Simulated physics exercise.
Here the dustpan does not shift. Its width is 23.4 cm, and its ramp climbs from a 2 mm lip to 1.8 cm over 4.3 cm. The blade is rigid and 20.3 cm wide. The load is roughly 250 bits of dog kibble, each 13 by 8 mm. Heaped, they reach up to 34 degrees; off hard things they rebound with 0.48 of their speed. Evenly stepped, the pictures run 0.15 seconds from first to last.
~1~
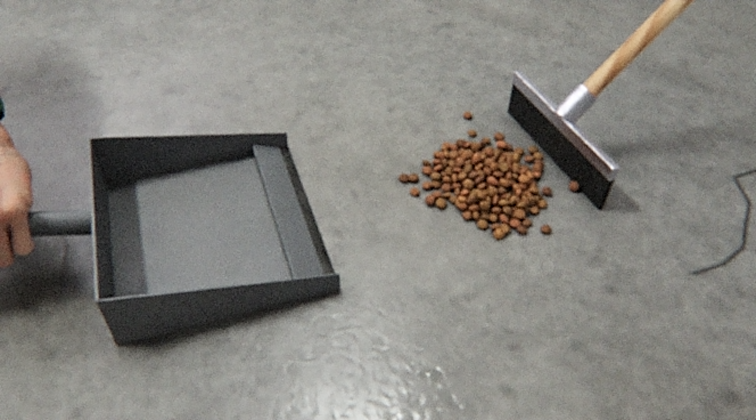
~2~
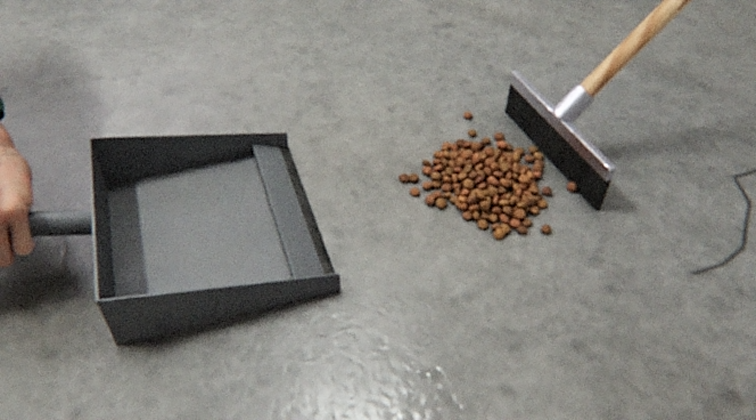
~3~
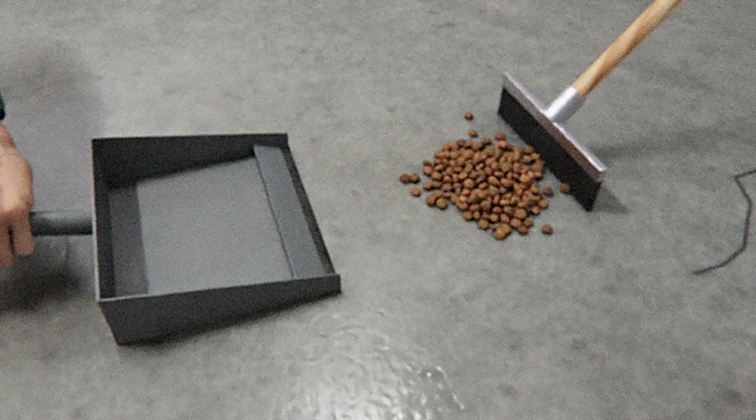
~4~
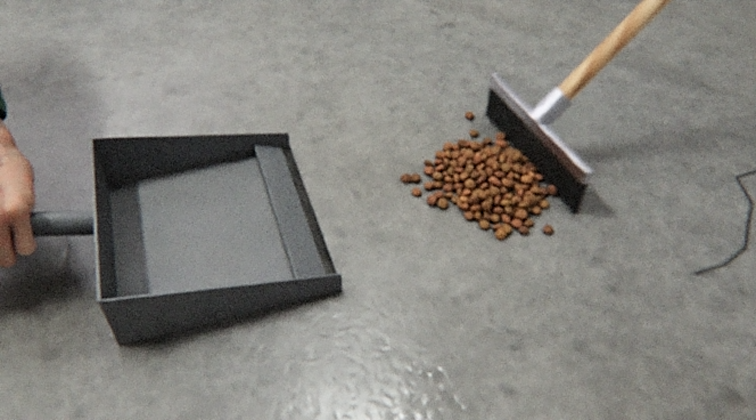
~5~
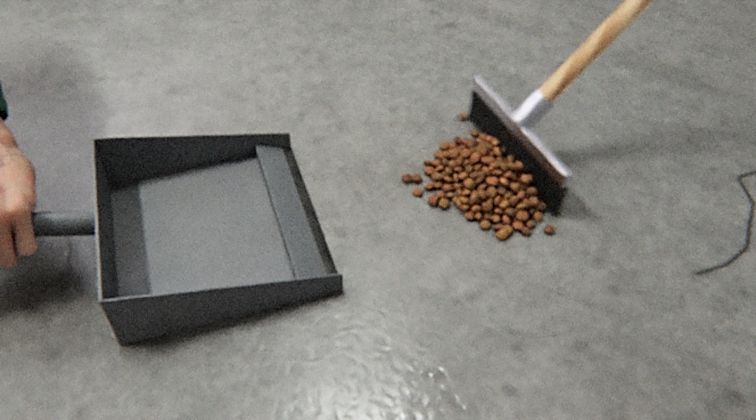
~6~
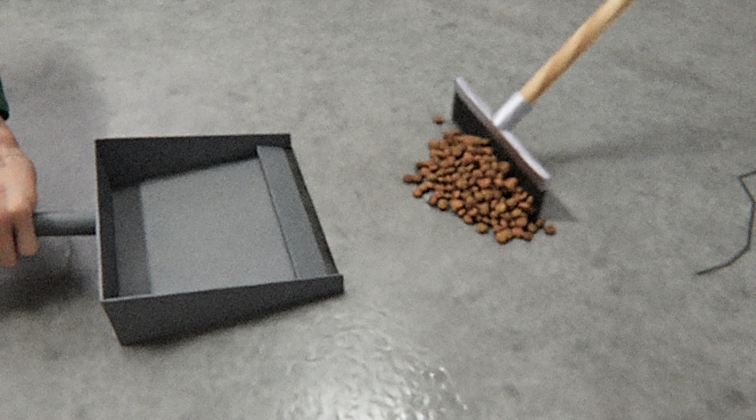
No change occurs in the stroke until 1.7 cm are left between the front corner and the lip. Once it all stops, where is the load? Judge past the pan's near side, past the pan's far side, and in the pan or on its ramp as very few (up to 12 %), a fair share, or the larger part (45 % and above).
Near side: Very few, far side: Very few, pan: A fair share.
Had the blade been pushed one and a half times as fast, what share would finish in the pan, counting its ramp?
It would come to roughly 55 percent.
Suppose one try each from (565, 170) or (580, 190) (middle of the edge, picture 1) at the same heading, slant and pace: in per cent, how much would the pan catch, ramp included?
About 50 and 45 per cent.
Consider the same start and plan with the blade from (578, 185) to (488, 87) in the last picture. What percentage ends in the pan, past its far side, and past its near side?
That ends as pan 40, far 0, and near 10.
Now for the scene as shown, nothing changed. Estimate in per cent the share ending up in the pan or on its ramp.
Some 40 %.
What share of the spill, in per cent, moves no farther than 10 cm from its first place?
About 5 percent.
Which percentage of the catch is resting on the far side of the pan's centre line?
Share: Approx. 60 %.
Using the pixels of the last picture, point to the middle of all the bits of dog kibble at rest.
Approximately (317, 211) in the last view.
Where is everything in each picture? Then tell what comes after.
The first frame shows blade from (612, 174) to (517, 80), moved 0.0 cm, 0 of the pieces shifted so far; middle of the pieces at (487, 179); pan at (197, 237).
The second frame shows blade from (609, 174) to (515, 80), moved 0.4 cm, 0 of the pieces shifted so far; middle of the pieces at (487, 179).
The third frame shows blade from (600, 176) to (507, 81), moved 1.5 cm, 4 of the pieces shifted so far; middle of the pieces at (488, 179).
The fourth frame shows blade from (585, 178) to (494, 82), moved 3.4 cm, 22 of the pieces shifted so far; middle of the pieces at (489, 179).
The fifth frame shows blade from (565, 181) to (477, 85), moved 5.9 cm, 165 of the pieces shifted so far; middle of the pieces at (486, 181).
The sixth frame shows blade from (544, 184) to (458, 87), moved 8.5 cm, 239 of the pieces shifted so far; middle of the pieces at (475, 174); pan at (201, 237).
Then, 0.13 s after the last picture, middle of the blade 12 cm from the lip; 0 % over the lip, far side 0 %, near side 5 %.
Then, 0.22 s after the last picture, middle of the blade 5 cm from the lip; 5 % over the lip, far side 0 %, near side 5 %.
Then, 0.44 s after the last picture, middle of the blade 3 cm from the lip; 40 % over the lip, far side 0 %, near side 10 %.
In the end, near side 10 %, far side 0 %, pan 40 %, in front of the lip or behind the blade 50 %.
